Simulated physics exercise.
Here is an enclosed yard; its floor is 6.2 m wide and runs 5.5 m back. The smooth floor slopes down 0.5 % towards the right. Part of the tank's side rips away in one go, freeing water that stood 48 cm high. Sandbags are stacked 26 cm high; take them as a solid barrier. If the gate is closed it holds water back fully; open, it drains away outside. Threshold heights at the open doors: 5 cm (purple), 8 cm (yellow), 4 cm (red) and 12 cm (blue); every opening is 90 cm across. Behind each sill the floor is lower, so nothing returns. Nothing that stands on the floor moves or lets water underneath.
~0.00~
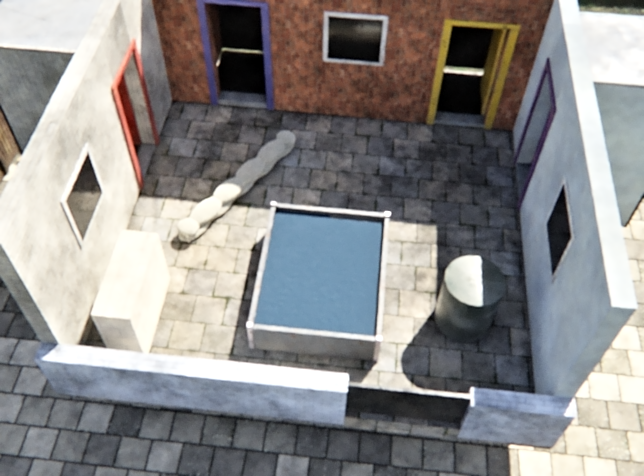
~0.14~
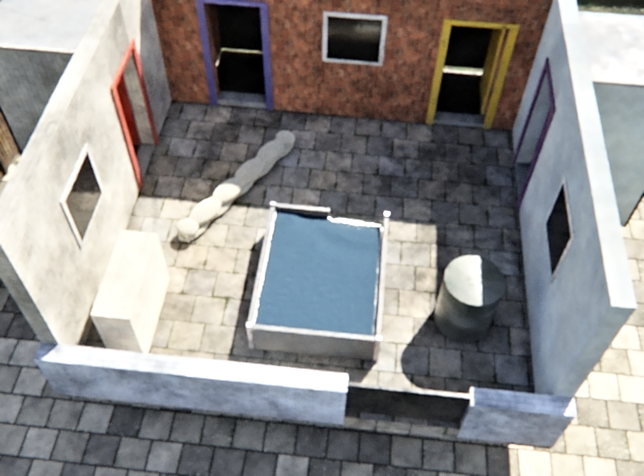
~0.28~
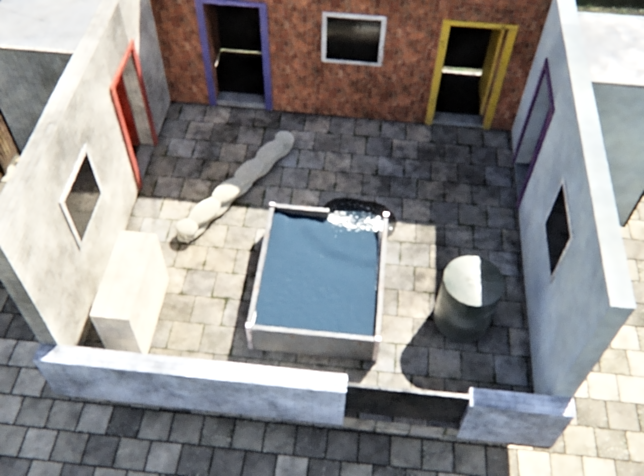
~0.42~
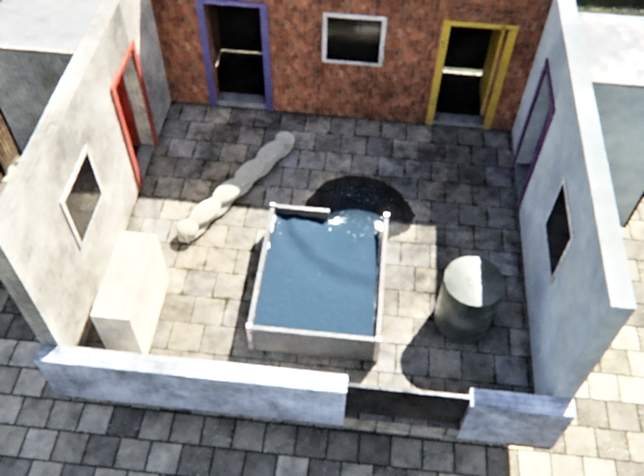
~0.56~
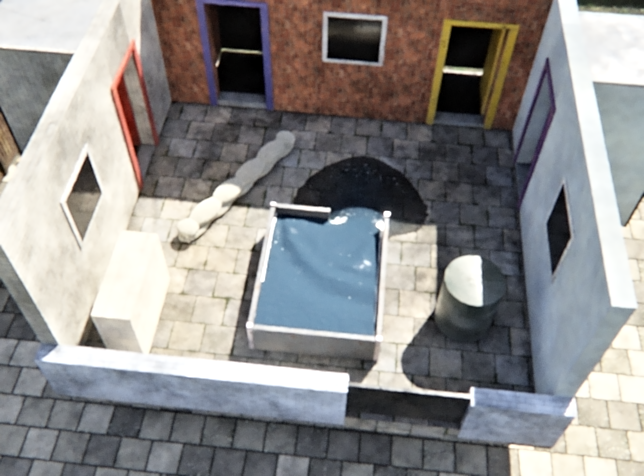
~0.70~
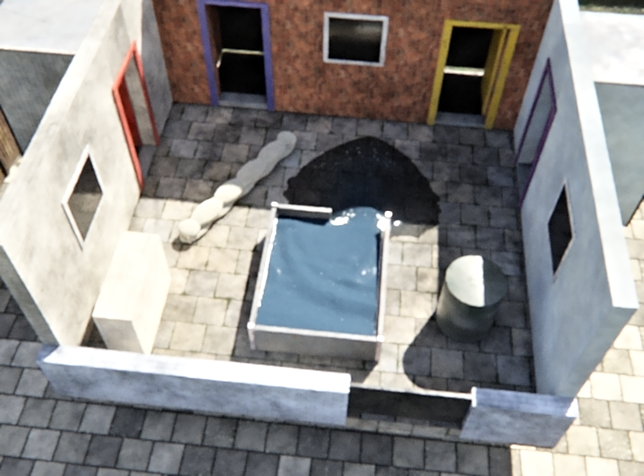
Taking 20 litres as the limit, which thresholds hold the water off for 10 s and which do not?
The water let in: At the purple door it passes the limit; at the yellow door it passes the limit; at the red door it does not reach the limit; at the blue door it does not reach the limit.
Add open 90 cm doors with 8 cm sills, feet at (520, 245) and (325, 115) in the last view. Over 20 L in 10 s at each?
In that order: Not over, over.
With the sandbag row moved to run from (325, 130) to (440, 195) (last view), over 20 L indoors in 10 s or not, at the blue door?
Then: Blue not over.
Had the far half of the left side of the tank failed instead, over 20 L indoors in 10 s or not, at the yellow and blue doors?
Then: Yellow not over, blue under.
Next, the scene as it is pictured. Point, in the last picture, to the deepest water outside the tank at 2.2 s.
Near (513, 132).
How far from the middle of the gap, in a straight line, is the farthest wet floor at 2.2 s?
Some 3.8 m out.
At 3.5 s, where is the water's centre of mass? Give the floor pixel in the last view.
Near (353, 215).
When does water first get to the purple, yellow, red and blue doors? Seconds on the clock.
Purple 2.0 s, yellow 1.5 s, red 3.6 s, blue 2.0 s.
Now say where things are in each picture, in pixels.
In the first picture, still water, 48 cm deep, in the tank at (323, 270).
In the second picture, the front is at a hidden place, 0.5 m from the gap on the tank's far side; 0.2 m2 of floor is under water; 48 cm left at the back of the tank.
In the third picture, water pours out on the tank's far side and has run 0.7 m, to (335, 204); typically 8 cm deep outside, 48 cm at the tank's back.
In the fourth picture, the front is at (349, 180), 1.2 m from the gap on the tank's far side; 1.4 m2 of floor is under water; 48 cm left at the back of the tank.
In the fifth picture, water pours out on the tank's far side and has run 1.7 m, to (363, 160); typically 4 cm deep outside, 48 cm at the tank's back.
In the sixth picture, water pours out on the tank's far side and has run 2.1 m, to (376, 144); typically 3 cm deep outside, 48 cm at the tank's back.
After 1.4 s water covers 25 % of the floor and is deepest (26 cm) near (361, 229); purple door not reached, yellow door not reached, red door not reached, blue door not reached.
After 2.2 s water covers 30 % of the floor and is deepest (29 cm) near (513, 132); purple door 6 cm at the sill, 0 L in, yellow door 15 cm at the sill, 6 L in, red door not reached, blue door 3 cm at the sill, 0 L in.
After 3.5 s water covers 40 % of the floor and is deepest (20 cm) near (503, 131); purple door 10 cm at the sill, 7 L in, yellow door 14 cm at the sill, 26 L in, red door not reached, blue door 5 cm at the sill, 0 L in.
After 6.0 s water covers 65 % of the floor and is deepest (14 cm) near (513, 132); purple door 10 cm at the sill, 29 L in, yellow door 12 cm at the sill, 54 L in, red door 5 cm at the sill, 4 L in, blue door 4 cm at the sill, 0 L in.
After 10.0 s water covers 90 % of the floor and is deepest (8 cm) near (528, 303); purple door 8 cm at the sill, 63 L in, yellow door 8 cm at the sill, 63 L in, red door 4 cm at the sill, 6 L in, blue door 4 cm at the sill, 0 L in.
